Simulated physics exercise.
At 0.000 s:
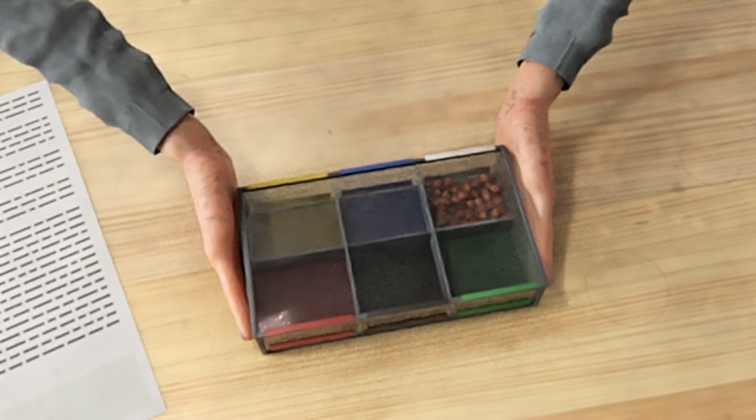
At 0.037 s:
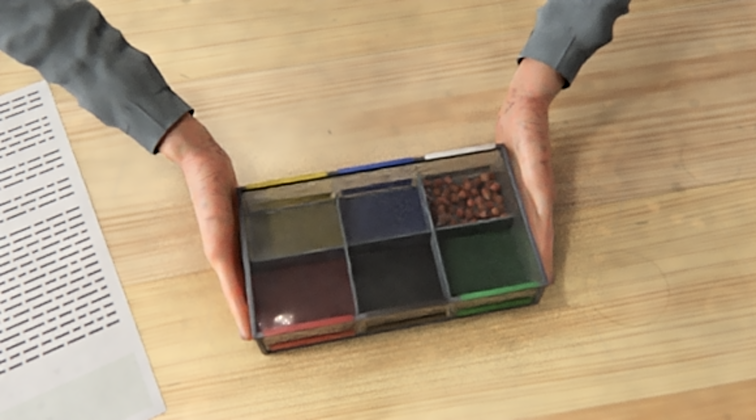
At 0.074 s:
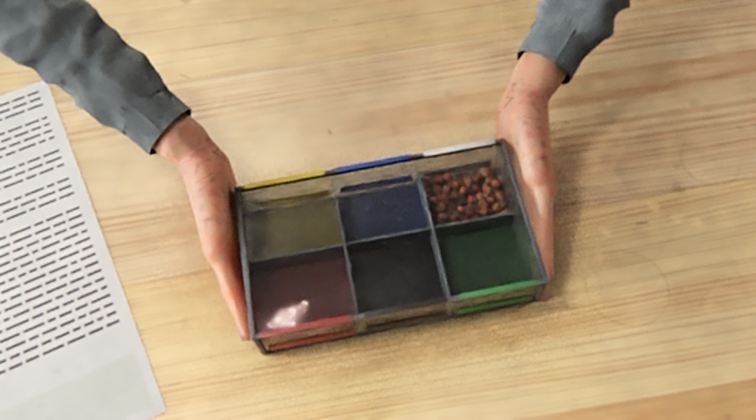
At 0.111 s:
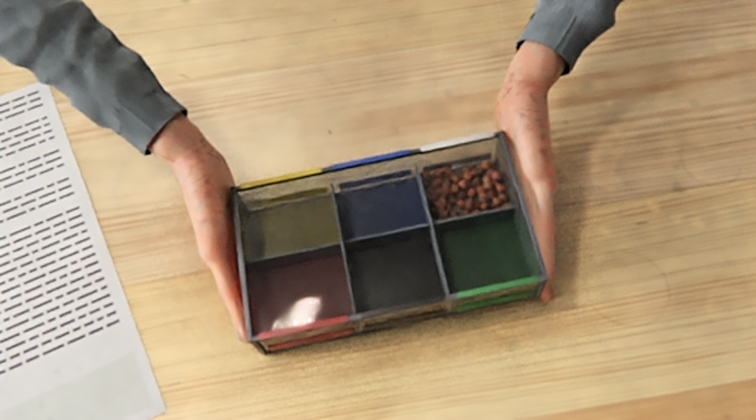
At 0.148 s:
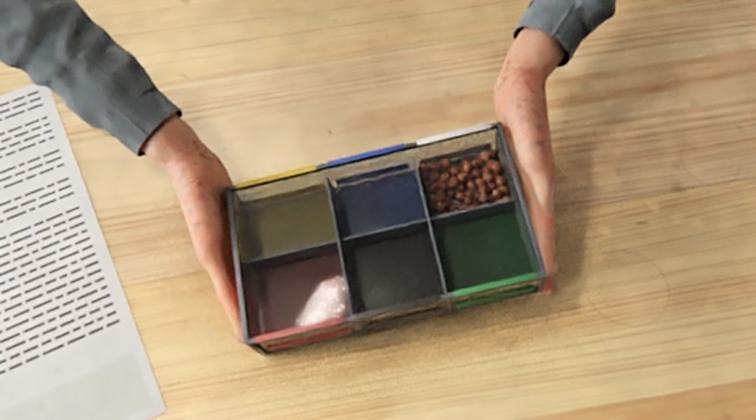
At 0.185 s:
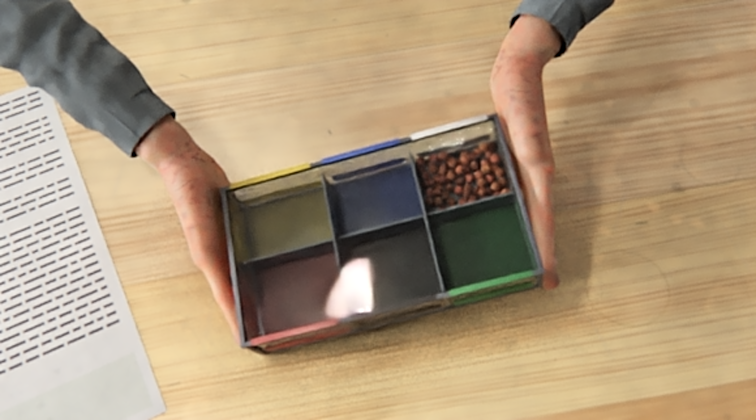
Seen from above, two hands in grey sleeves grip a clear-lidded, six-compartment box on a pale wooden table, a printed sheet lying at the left. Reddish-brown pellets fill the back right compartment by the white edge strip, with yellow and blue strips beside it and red and green in front. The hands slowly, then faster, tilt the box slightly toward its left front corner, a bright reflection sliding rightward across the lid, while the view stays still.
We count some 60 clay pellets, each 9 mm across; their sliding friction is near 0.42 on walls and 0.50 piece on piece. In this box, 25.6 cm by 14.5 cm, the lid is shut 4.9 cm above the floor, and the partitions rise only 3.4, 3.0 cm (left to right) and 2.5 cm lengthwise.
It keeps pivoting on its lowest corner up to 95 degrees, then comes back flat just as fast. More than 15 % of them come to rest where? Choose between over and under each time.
Red: Over. Blue: Under. Green: Under. Yellow: Under. White: Over. Black: Over.
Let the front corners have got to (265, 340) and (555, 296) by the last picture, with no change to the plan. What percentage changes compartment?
It would be near 75 per cent.
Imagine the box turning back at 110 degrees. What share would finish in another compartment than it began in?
80 percent.
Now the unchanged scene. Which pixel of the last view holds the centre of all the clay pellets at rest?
I'd say roughly (363, 308).
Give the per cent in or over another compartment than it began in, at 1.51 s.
Close to 75 in a hundred.
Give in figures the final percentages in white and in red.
In white it's 25, in red it's 30.
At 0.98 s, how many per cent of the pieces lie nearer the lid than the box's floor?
Estimate: Near 60 per cent.
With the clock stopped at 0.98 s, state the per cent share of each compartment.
You'd see red at 0, blue at 5, green at 0, yellow at 0, white at 90 and black at 10 per cent.
Then, at 0.98 s, tilt 95 degrees; blue 5 %, white 90 %, black 10 %.
After 1.51 s, tilt 43 degrees; red 30 %, green 5 %, white 25 %, black 35 %.
Then, at 2.11 s, tilt 0 degrees; red 30 %, green 5 %, white 25 %, black 35 %.
At rest (2.5 s), red 30 %, blue 0 %, green 5 %, yellow 0 %, white 25 %, black 35 %.
